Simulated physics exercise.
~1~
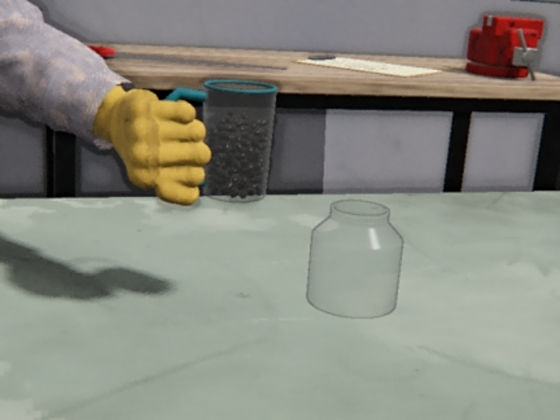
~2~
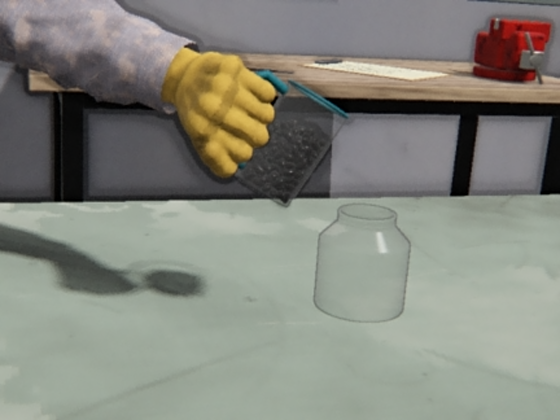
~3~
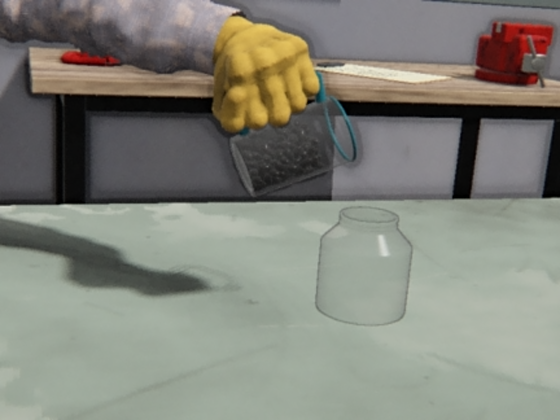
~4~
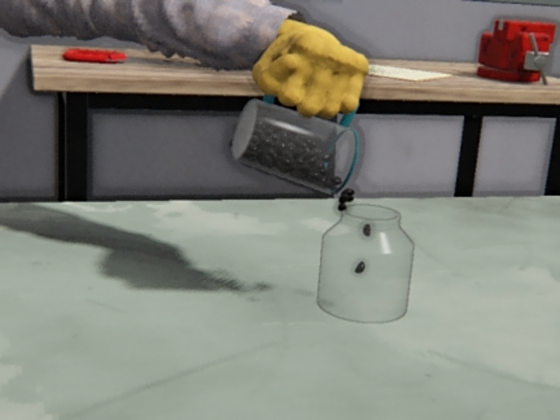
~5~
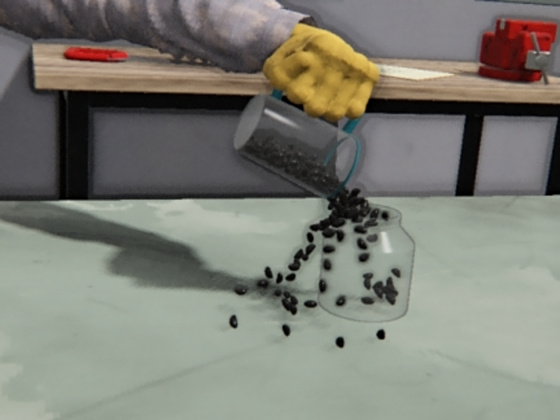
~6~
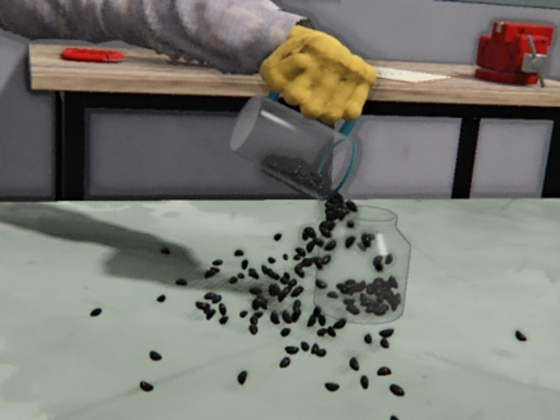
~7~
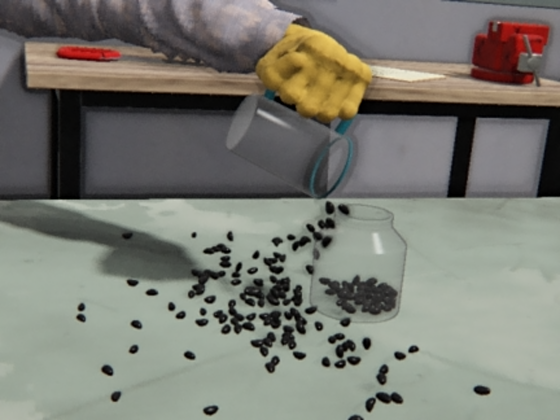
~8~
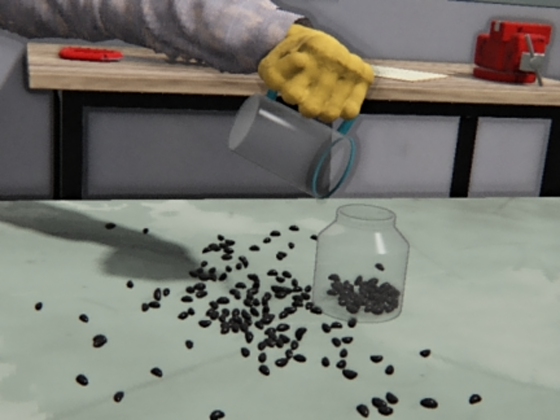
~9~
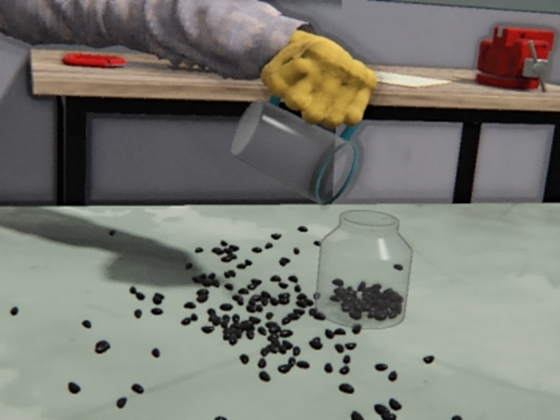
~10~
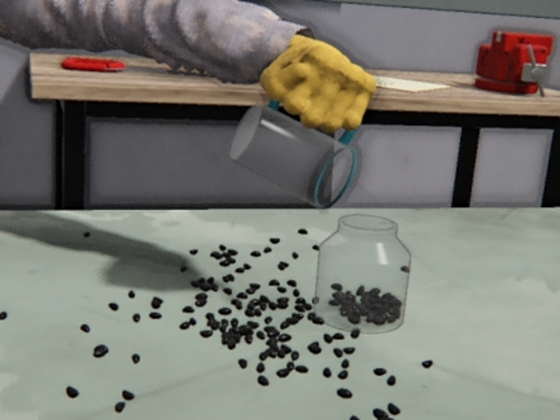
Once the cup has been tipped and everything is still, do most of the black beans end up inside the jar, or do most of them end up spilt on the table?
Most of the beans end up spilt on the table around the jar. Only some settle inside it, and the cup is left empty.
The clip opens with a yellow-gloved hand holding a clear handled cup of black beans upright, to the left of an empty glass jar on a pale green tabletop. The hand carries the cup to the right and tips it onto its side above the jar. A few beans drop in first, then a thick stream pours out, some entering the jar while many land outside and scatter, mostly to the left and in front. The cup empties and stays tilted in the hand. At the end, a low heap rests in the jar, and most of the beans lie spread over the table.
